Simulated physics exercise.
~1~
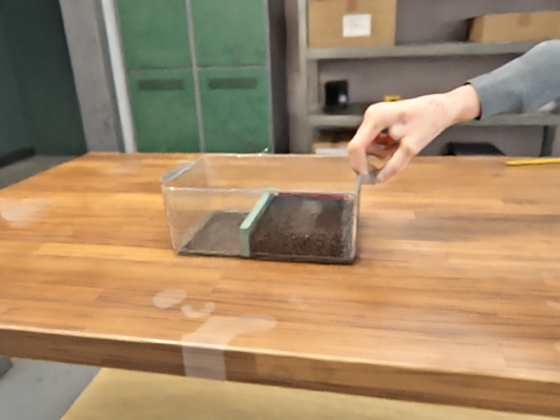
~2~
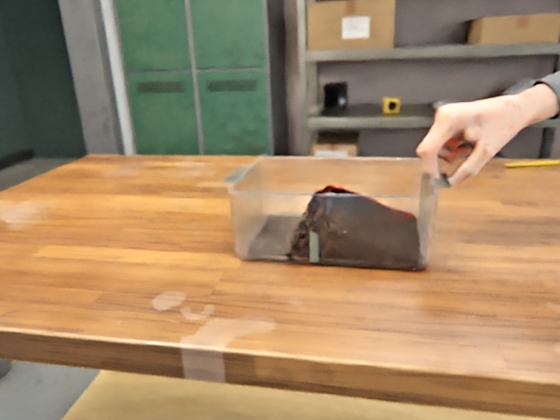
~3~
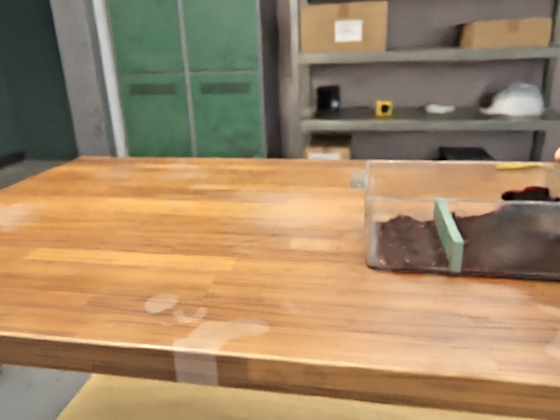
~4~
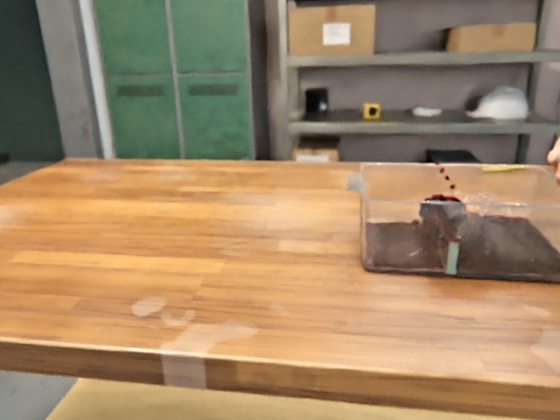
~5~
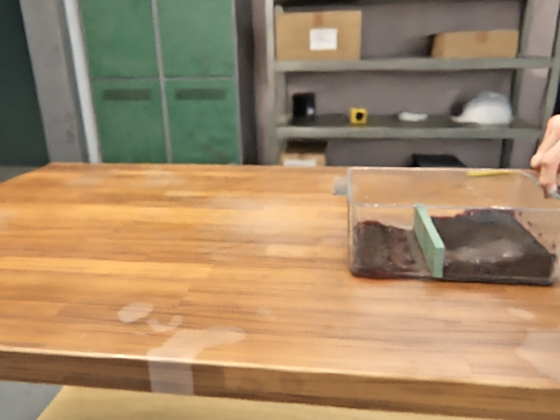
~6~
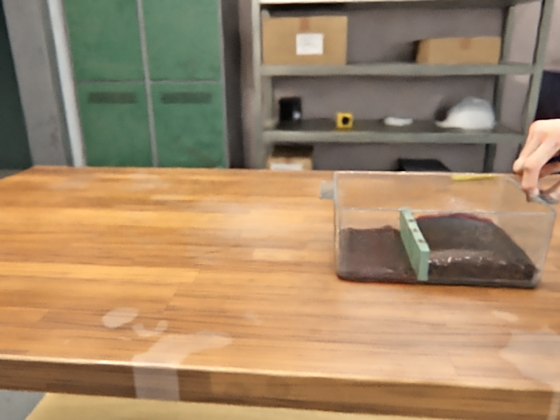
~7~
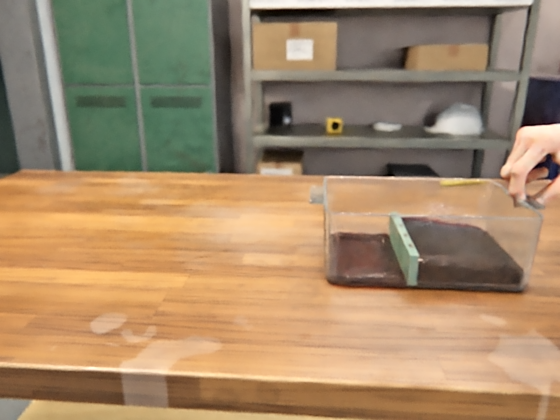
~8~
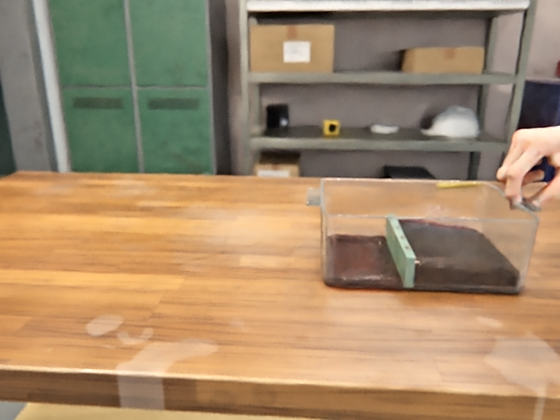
A clear box pulled right by a hand sloshes dark liquid over its green divider, then rests.
